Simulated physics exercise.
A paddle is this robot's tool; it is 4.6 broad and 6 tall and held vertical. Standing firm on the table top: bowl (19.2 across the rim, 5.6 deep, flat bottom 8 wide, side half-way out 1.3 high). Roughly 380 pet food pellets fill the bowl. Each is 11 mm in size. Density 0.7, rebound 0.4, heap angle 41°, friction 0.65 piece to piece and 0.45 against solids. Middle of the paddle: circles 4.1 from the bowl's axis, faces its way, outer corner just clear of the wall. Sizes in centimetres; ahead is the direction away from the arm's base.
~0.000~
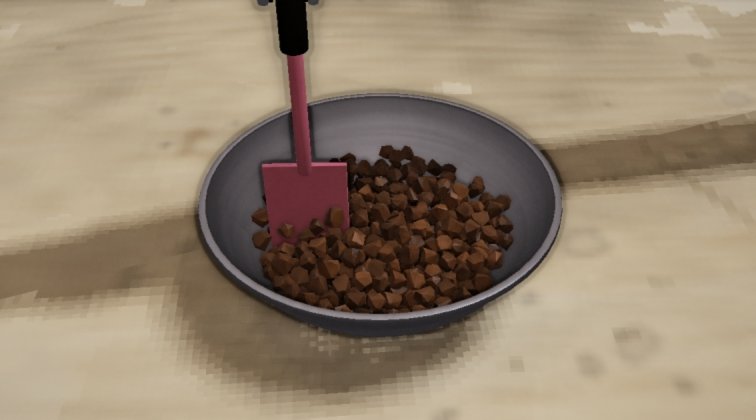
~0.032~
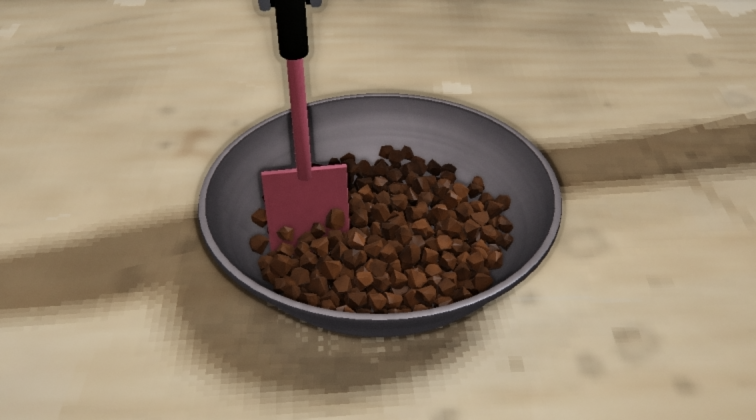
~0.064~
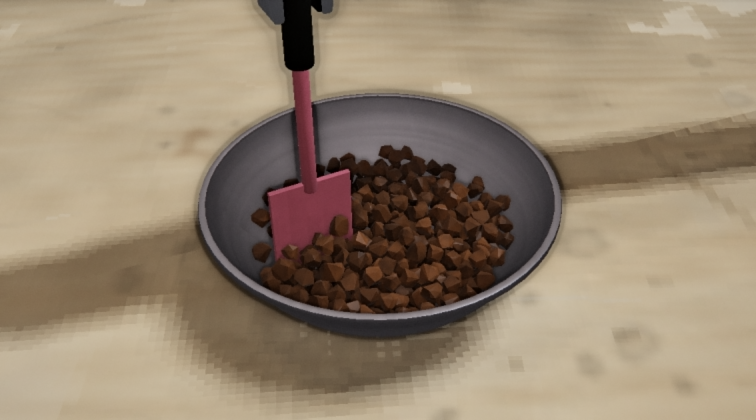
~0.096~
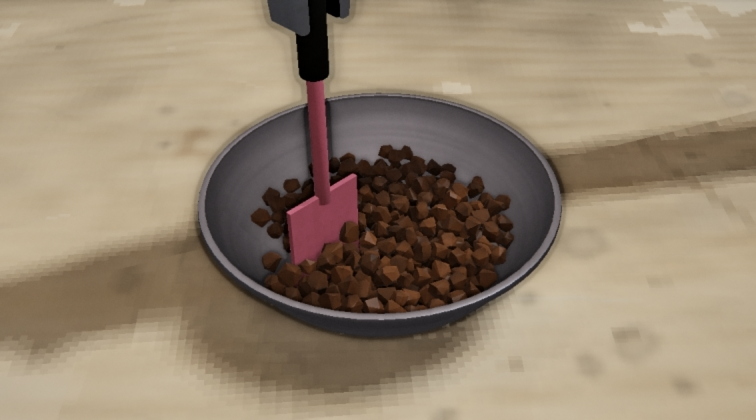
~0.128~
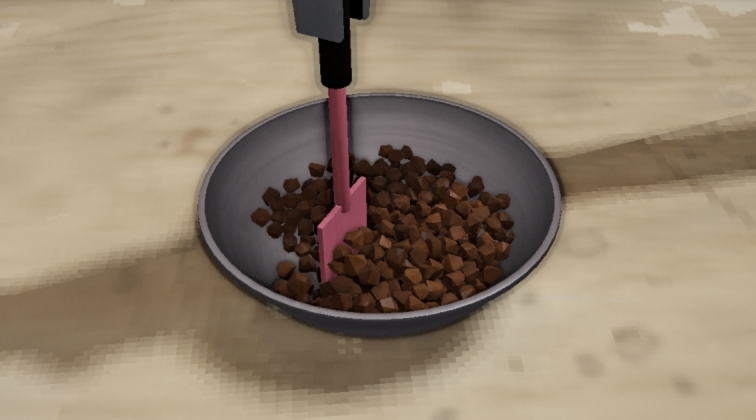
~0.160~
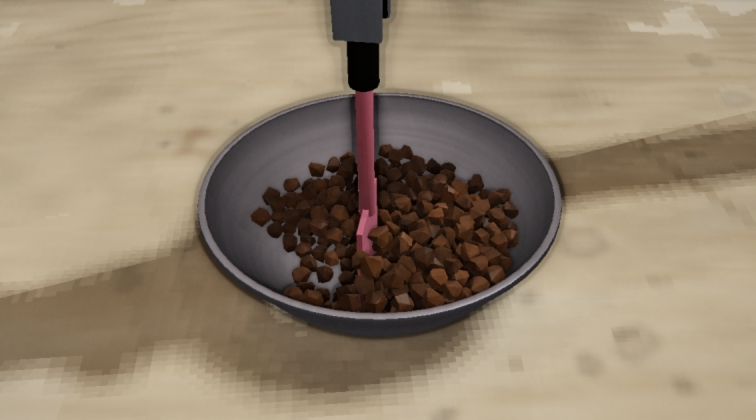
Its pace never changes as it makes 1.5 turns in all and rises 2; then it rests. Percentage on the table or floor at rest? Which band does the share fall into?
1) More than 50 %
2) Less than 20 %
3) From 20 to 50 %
2.
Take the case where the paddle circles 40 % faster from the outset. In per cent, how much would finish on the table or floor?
25 per cent.
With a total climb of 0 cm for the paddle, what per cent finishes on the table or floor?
That works out to some 25 per cent.
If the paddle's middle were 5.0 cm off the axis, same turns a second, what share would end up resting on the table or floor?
That would come to roughly 15 percent.
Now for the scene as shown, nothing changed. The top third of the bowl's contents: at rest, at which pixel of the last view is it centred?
The centre is near pixel (386, 217).
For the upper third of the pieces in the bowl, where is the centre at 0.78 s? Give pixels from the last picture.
Close to pixel (372, 272).
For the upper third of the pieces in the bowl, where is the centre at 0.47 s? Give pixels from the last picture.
Near (355, 131).
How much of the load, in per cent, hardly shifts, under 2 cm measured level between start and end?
Around 10 per cent.
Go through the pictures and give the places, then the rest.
The paddle neck at (302, 142), 0° round; upper third of the load around (392, 221), from x 260 to 505, top at y 155; 381 in the bowl, in the first frame.
The paddle neck at (302, 146), 7° round; upper third of the load around (390, 229), from x 260 to 505, top at y 155, in the second frame.
The paddle neck at (307, 159), 25° round; upper third of the load around (387, 241), from x 260 to 505, top at y 155, in the third frame.
The paddle neck at (321, 170), 44° round; upper third of the load around (386, 251), from x 260 to 505, top at y 150, in the fourth frame.
The paddle neck at (341, 178), 62° round; upper third of the load around (399, 255), from x 260 to 505, top at y 150, in the fifth frame.
The paddle neck at (366, 181), 81° round; upper third of the load around (420, 256), from x 260 to 510, top at y 150; 381 in the bowl, in the sixth frame.
After 0.47 s, 260° round, highest piece 8 above the table; 355 in the bowl, 15 on the table or floor, 11 in flight or on the tool.
After 0.78 s, 79° round, highest piece 7 above the table; 330 in the bowl, 50 on the table or floor, 1 in flight or on the tool.
After 1.14 s, 180° round, highest piece 6 above the table; 329 in the bowl, 52 on the table or floor.
After 1.84 s, 180° round, highest piece 6 above the table; 329 in the bowl, 52 on the table or floor.
In the end, 329 in the bowl, 52 on the table or floor. That is 14 % on the table or floor.
